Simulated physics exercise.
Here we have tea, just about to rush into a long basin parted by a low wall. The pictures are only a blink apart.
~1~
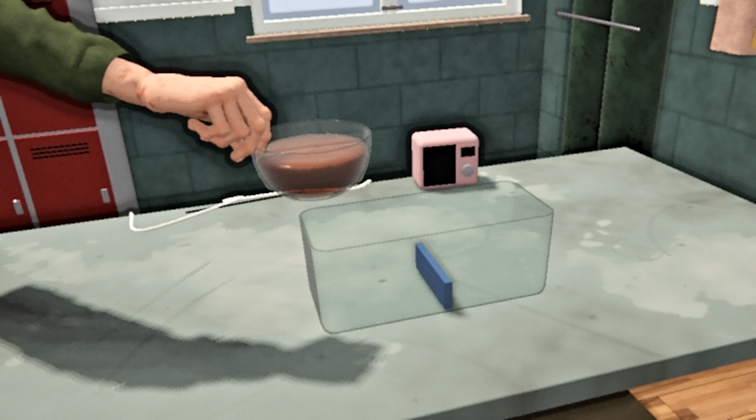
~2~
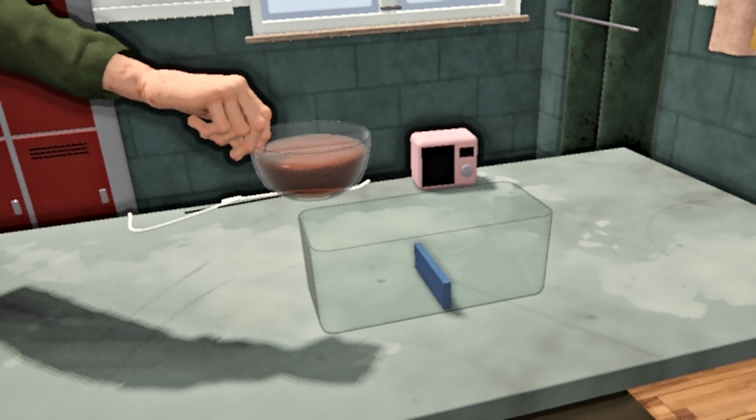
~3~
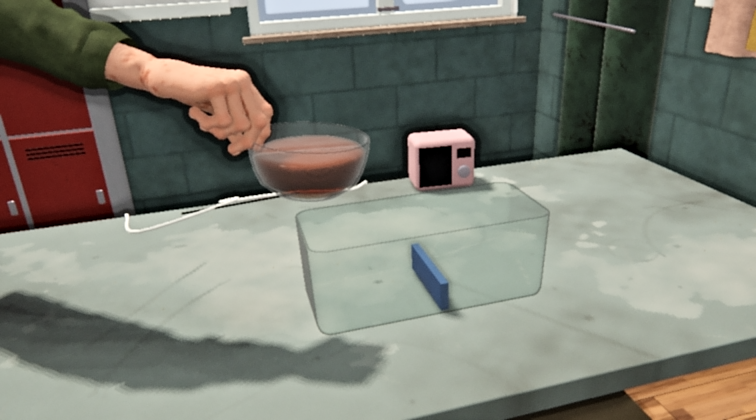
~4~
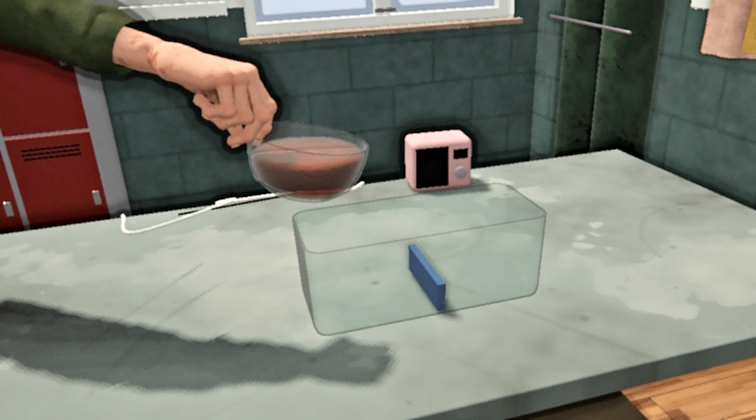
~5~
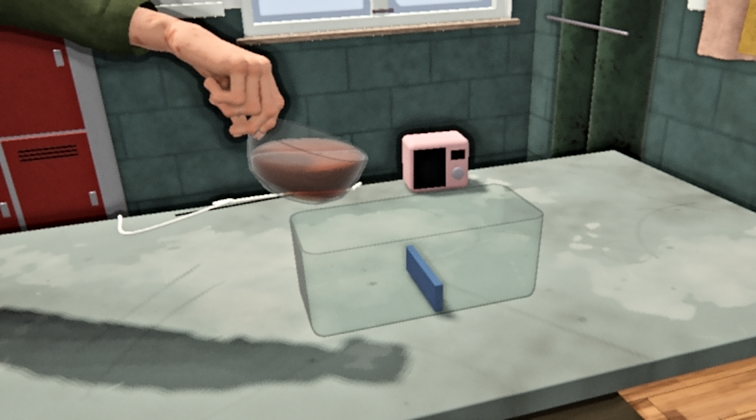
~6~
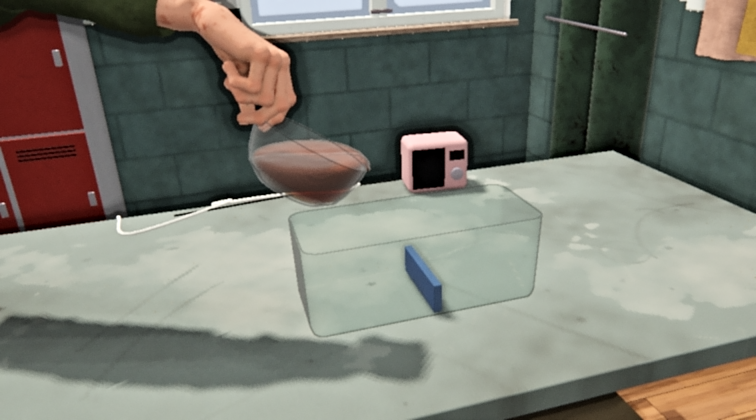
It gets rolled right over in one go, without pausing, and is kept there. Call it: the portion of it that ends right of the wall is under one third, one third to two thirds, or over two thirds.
Under one third.
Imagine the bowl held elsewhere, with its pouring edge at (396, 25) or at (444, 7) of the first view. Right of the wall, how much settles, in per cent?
In order, some 70 and 85 percent.
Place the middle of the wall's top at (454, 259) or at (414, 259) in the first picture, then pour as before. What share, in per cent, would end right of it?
Try 1: Some 15 %; try 2: 25 %.
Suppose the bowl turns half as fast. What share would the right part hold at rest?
Estimate: Around 10 %.
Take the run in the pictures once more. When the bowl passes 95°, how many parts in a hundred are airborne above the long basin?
Near 20 %.
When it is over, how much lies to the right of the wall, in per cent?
I'd put it at around 10 %.
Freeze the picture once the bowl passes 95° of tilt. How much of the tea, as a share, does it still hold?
Around 15 percent remains.
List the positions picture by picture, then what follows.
It leans 0°; its right rim is at (368, 130); the tea meets the walls at (255, 155) and (365, 141); the long basin's rim runs from (306, 232) to (533, 197); the wall's top is at (433, 262), in the first picture.
It leans 1°; its right rim is at (368, 132); the tea meets the walls at (254, 155) and (364, 143), in the second picture.
It leans 6°; its right rim is at (367, 137); the tea meets the walls at (253, 154) and (362, 145), in the third picture.
It leans 13°; its right rim is at (366, 145); the tea meets the walls at (250, 154) and (362, 147), in the fourth picture.
It leans 22°; its right rim is at (364, 155); the tea meets the walls at (250, 155) and (362, 149), in the fifth picture.
It leans 33°; its right rim is at (363, 166); the tea meets the walls at (251, 156) and (359, 157); 4 per cent is over the edge, in the sixth picture.
A moment on, the bowl is tipped on its side and 17 per cent is still to pour, 61 is left of the wall and 0 right of it.
Next, the bowl is tipped right over and 1 per cent is still to pour, 93 is left of the wall and 3 right of it.
Then the bowl is tipped right over and 0 per cent is still to pour, 89 is left of the wall and 9 right of it.
Later the bowl is tipped right over and 0 per cent is still to pour, 89 is left of the wall and 9 right of it.
At rest 89 per cent lies left of the wall, 9 right of it and 2 outside.
